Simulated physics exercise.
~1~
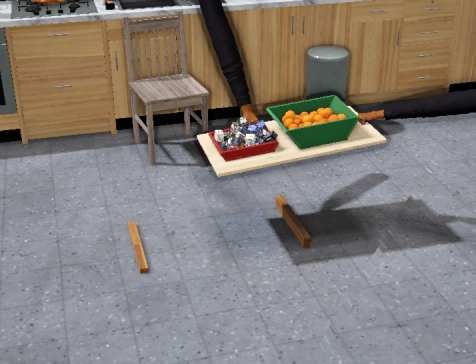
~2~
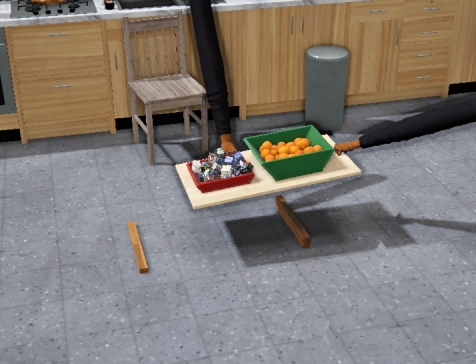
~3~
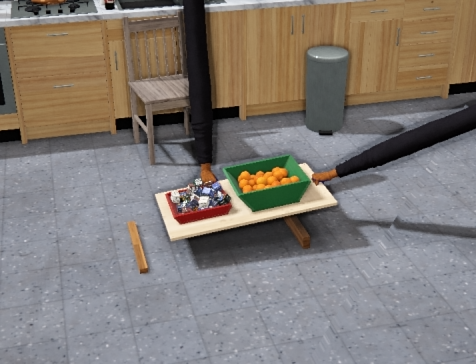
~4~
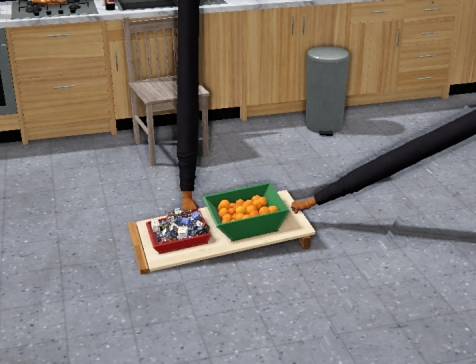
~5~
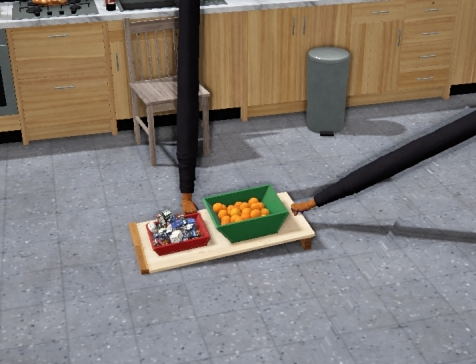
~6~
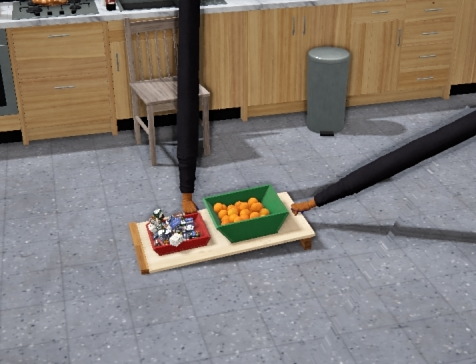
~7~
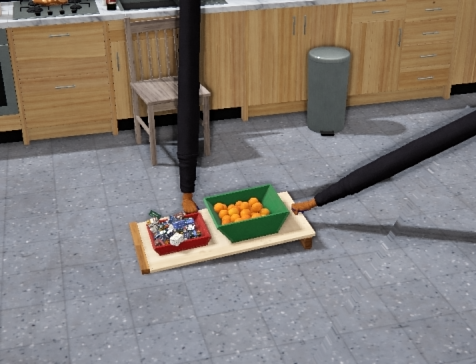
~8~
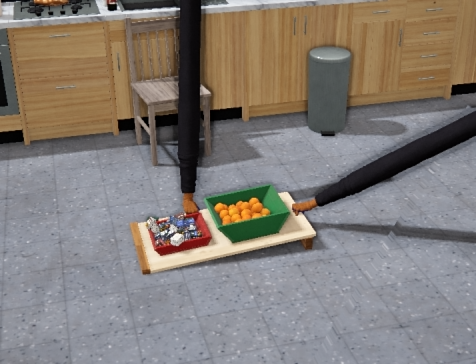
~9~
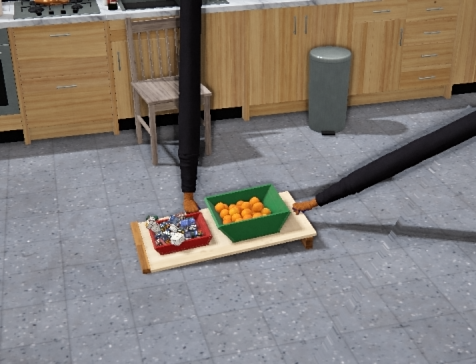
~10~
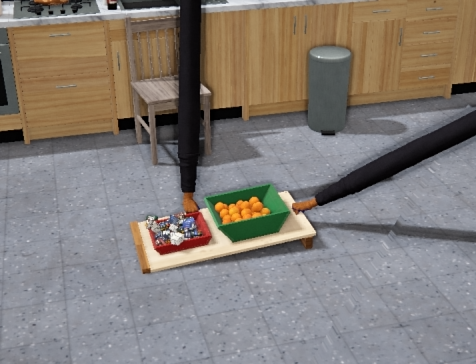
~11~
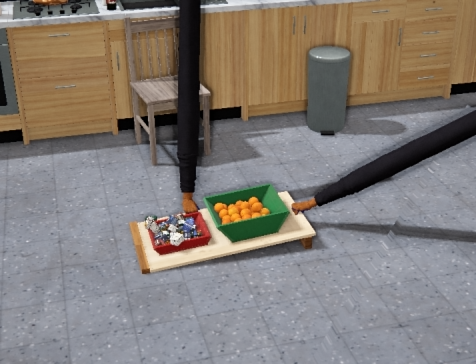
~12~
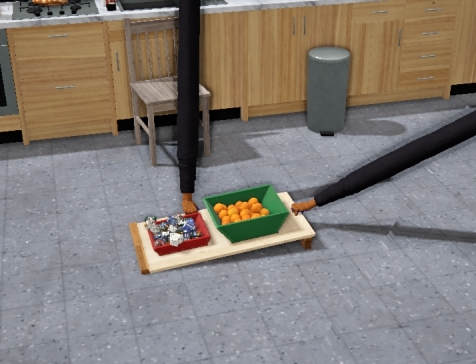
Two dark-sleeved arms lower a board with two full baskets to the floor, where it rests.
